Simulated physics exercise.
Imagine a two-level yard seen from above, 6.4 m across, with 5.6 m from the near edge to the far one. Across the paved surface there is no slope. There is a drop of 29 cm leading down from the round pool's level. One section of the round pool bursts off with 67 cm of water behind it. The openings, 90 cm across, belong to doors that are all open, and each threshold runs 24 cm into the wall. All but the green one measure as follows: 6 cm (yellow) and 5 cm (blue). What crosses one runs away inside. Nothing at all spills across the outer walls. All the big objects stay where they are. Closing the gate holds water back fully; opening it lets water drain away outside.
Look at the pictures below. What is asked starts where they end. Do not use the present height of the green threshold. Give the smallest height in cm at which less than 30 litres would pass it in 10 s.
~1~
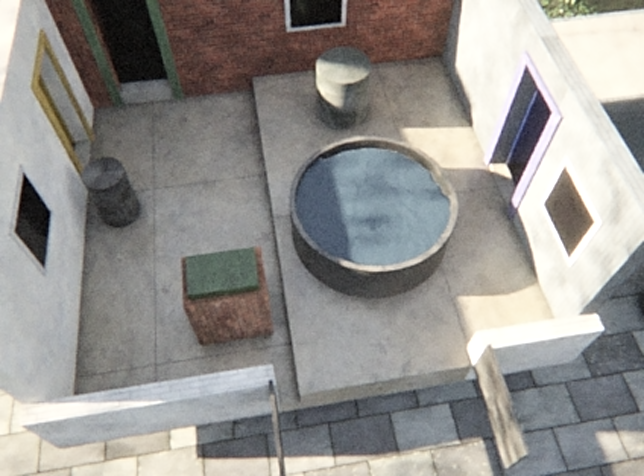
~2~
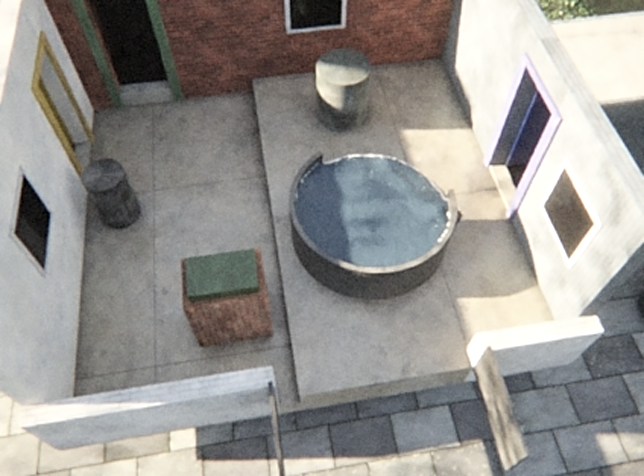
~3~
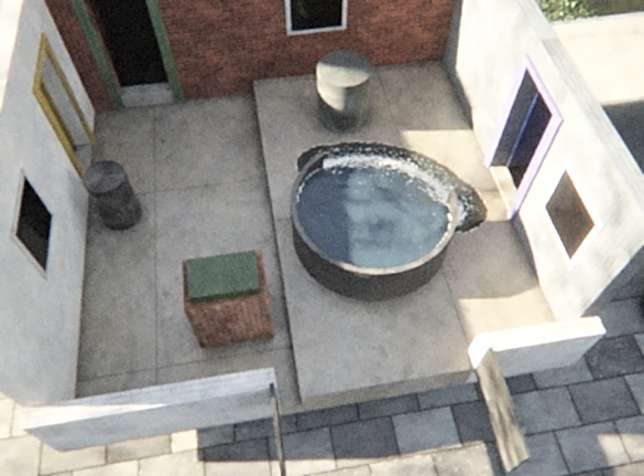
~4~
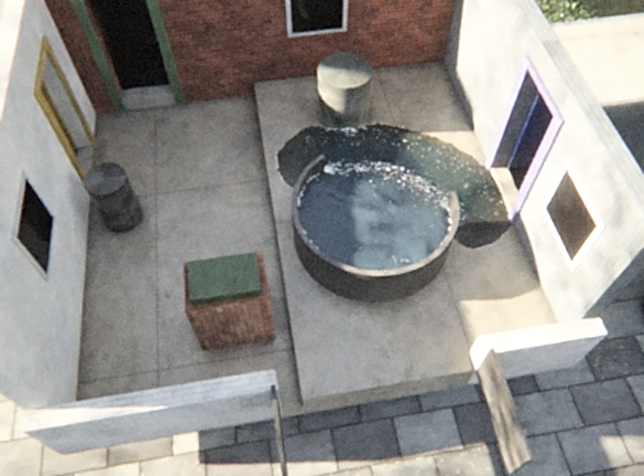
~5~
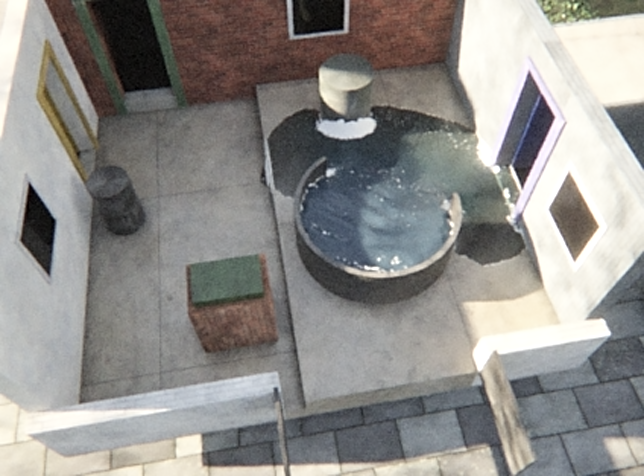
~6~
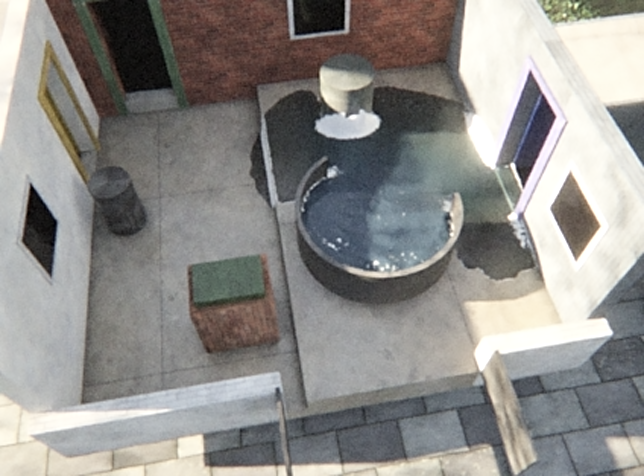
Roughly 8 cm.
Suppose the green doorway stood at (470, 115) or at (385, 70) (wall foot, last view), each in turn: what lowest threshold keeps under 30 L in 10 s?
22 and 25 cm.
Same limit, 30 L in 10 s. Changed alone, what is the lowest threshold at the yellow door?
For yellow, a step near 20 cm.
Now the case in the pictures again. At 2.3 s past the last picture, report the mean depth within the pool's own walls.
I'd put it at some 12 centimetres on average.
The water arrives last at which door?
Yellow.
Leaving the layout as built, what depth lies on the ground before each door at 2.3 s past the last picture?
Yellow 6, green 7, blue 11 cm.
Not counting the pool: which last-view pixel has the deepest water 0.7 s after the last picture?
(435, 70).
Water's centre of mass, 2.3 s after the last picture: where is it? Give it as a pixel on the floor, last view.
The water's centre is at about (359, 137).
Then, 0.7 s after the last picture water covers 35 % of the floor, deepest (55 cm) near (435, 70); it has not reached the green door.
Then, 2.3 s after the last picture water covers 50 % of the floor, deepest (31 cm) near (425, 71); 7 cm at the green door, 0 litres in over its 27 cm threshold.
Then, 9.3 s after the last picture water covers 95 % of the floor, deepest (12 cm) near (237, 402); 7 cm at the green door, 0 litres in over its 27 cm threshold.
At the green door as built, the water peaked near 12 cm, 6.3 s after the last picture.
Run again over the same 10 s with other heights there, 43 litres in over 7 cm, 15 litres over 9.5 cm. The limit of 30 litres is kept from about 8 cm up.
